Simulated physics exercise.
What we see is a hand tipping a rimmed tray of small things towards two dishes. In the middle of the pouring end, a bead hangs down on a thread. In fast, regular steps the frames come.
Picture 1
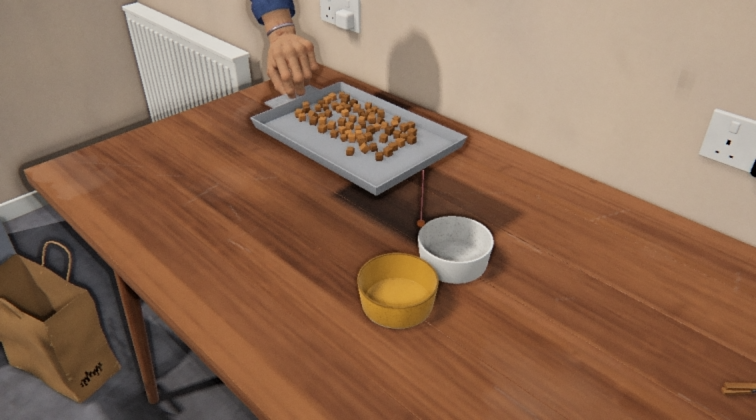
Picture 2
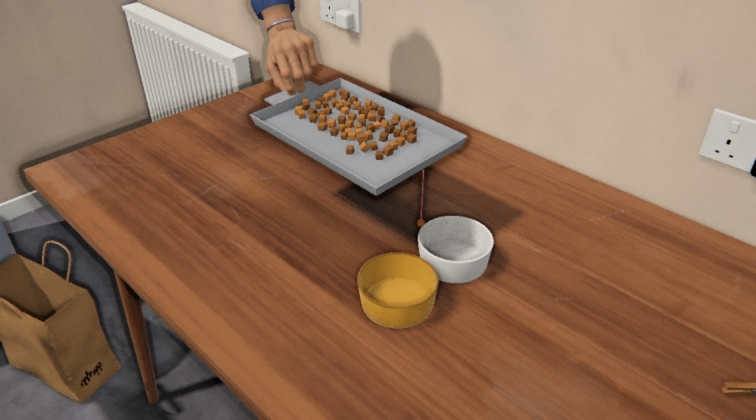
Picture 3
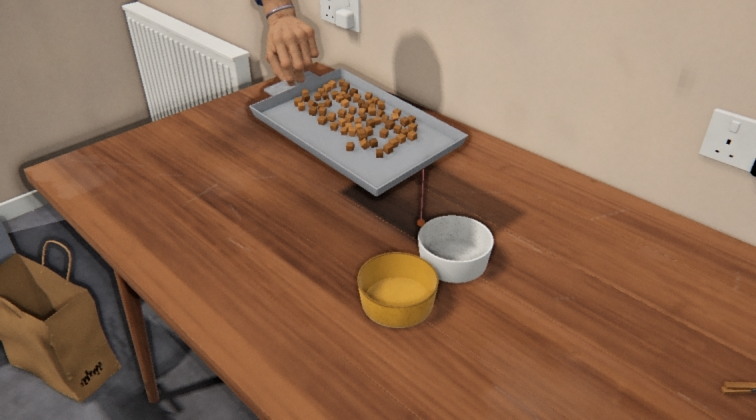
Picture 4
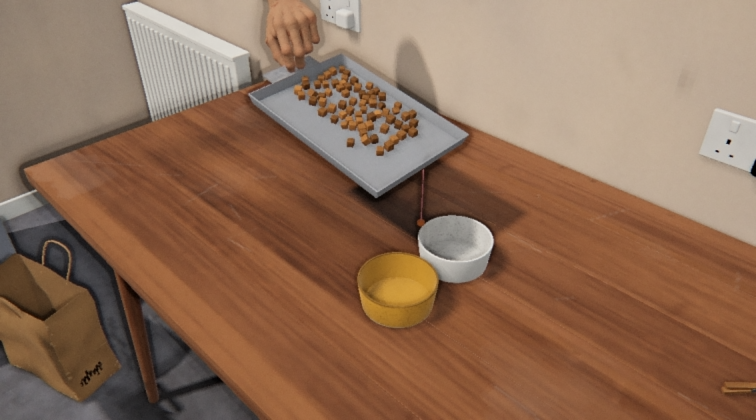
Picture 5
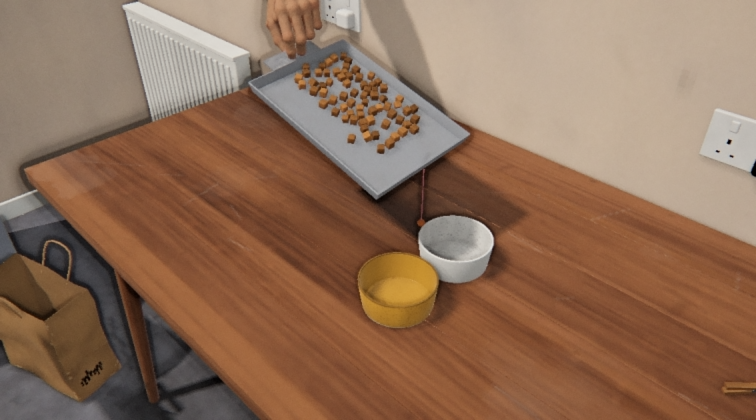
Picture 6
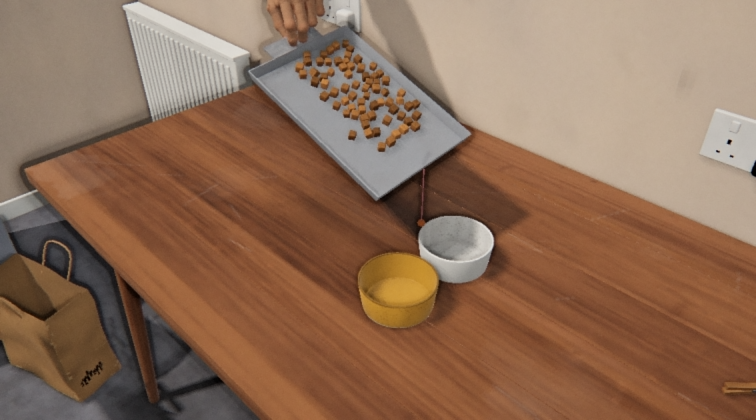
A hand holds a grey rimmed tray of small brown cubes above a wooden table, near a yellow dish and a white one. The hand gradually raises the far end, tilting the tray towards the dishes, its near left corner lowest, while the cubes stay scattered on it and the dishes remain still.
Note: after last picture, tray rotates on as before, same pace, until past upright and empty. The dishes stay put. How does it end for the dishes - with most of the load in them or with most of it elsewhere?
The dishes end up holding in excess of half.
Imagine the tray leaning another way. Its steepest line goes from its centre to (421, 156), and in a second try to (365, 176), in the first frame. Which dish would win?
I'd say the one to the right first, then the one to the left.
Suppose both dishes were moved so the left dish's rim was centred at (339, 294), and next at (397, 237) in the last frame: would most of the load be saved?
Together the dishes get beyond half first, then less than a half.
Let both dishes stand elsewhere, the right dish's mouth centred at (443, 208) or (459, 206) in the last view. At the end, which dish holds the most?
The first time it is the dish to the left, and the second time it is the dish to the left.
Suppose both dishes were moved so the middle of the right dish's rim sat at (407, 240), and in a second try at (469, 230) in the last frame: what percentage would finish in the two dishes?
40 %, then 90 %.
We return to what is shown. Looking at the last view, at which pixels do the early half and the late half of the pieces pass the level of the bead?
(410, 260) first, (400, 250) later.
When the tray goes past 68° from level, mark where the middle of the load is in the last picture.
I'd put the middle of the pieces at roughly (402, 175).
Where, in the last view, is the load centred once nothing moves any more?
Close to (405, 295).
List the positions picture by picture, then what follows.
Corners of the pouring end at (376, 184) and (462, 137), level; middle of the load at (362, 120), brown sugar cubes; left dish at (427, 309); right dish at (484, 265); bead on its thread at (421, 223), in the first frame.
Corners of the pouring end at (377, 185) and (463, 136), level; middle of the load at (362, 118), in the second frame.
Corners of the pouring end at (377, 186) and (463, 135), tipped barely, lowest at the left corner; middle of the load at (362, 112), in the third frame.
Corners of the pouring end at (377, 188) and (464, 134), tipped a little, lowest at the left corner; middle of the load at (363, 104), in the fourth frame.
Corners of the pouring end at (378, 191) and (465, 133), tipped clearly, lowest at the left corner; middle of the load at (364, 96), in the fifth frame.
Corners of the pouring end at (378, 193) and (467, 133), tipped clearly, lowest at the left corner; middle of the load at (366, 88); left dish at (428, 308); right dish at (484, 265), in the sixth frame.
Soon after the last picture, tray tipped steeply; most on the tray; about a quarter in the air.
A little later, tray tipped past a quarter turn; a small part on the tray; about two thirds in the left dish; a small part in the right dish; a small part outside both; a small part in the air.
Later still, tray tipped past a quarter turn; most in the left dish; a small part in the right dish; a small part outside both.
At rest, tray tipped past a quarter turn; most in the left dish; a small part in the right dish; a small part outside both.
